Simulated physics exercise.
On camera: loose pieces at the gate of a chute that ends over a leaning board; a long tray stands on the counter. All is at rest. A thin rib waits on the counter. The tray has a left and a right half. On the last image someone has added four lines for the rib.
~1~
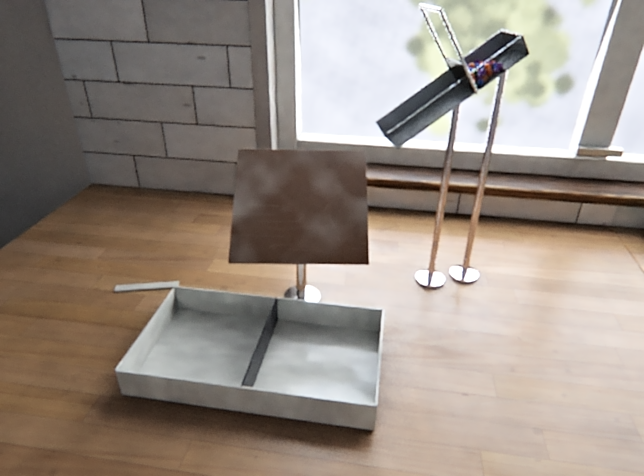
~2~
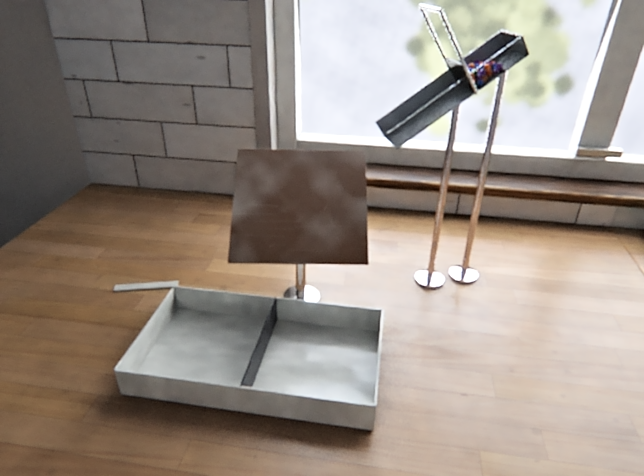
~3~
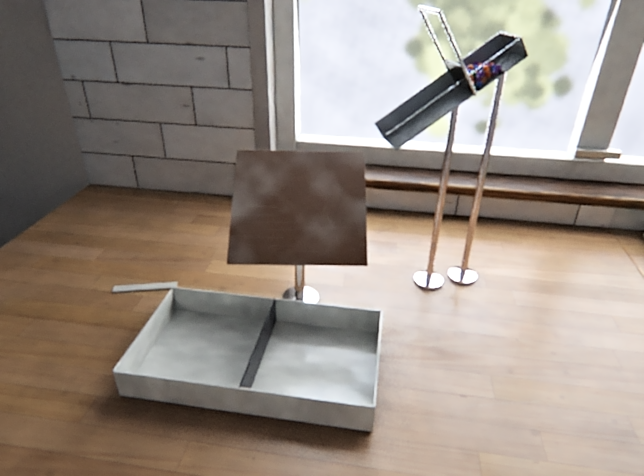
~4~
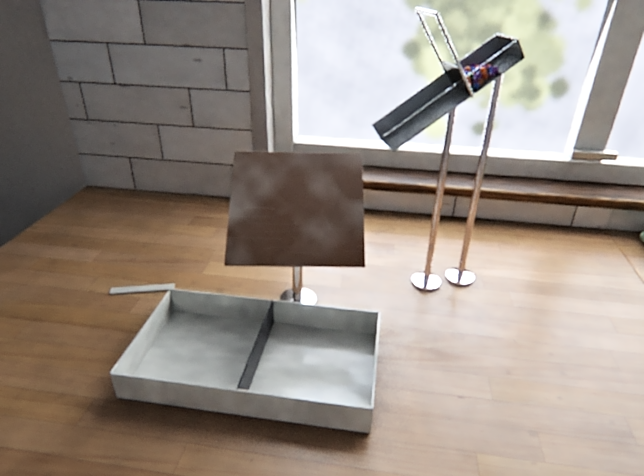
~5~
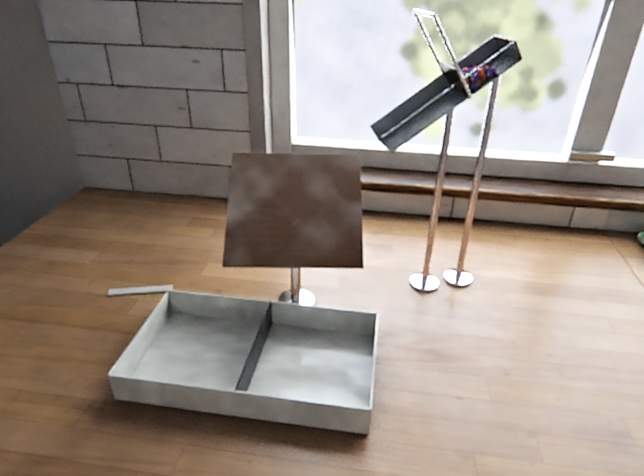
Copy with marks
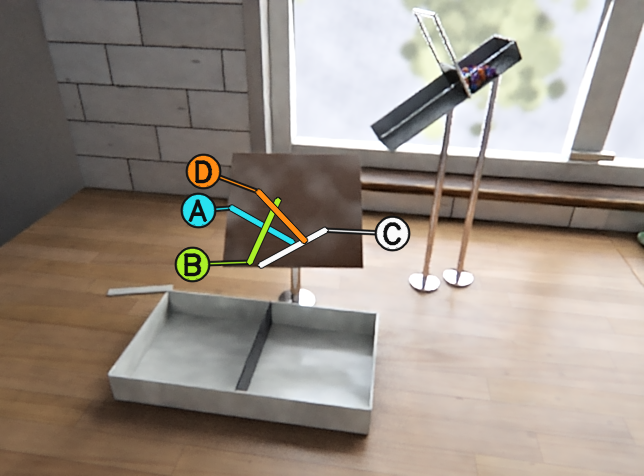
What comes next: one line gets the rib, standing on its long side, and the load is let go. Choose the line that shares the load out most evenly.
Line B.
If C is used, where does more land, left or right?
The left half.
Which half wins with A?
More lands on the right.
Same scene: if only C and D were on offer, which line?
That would be C.
On the marked copy, line A from (231, 207) to (291, 242); line B from (278, 200) to (249, 262); line C from (325, 230) to (261, 265); line D from (258, 191) to (304, 240).
Choosing A, of what is caught, a small part in the left half, most in the right.
Choosing B, of what is caught, about half in the left half, about half in the right.
Choosing C, of what is caught, most in the left half, a small part in the right.
Choosing D, of what is caught, a stray few in the left half, nearly all in the right.
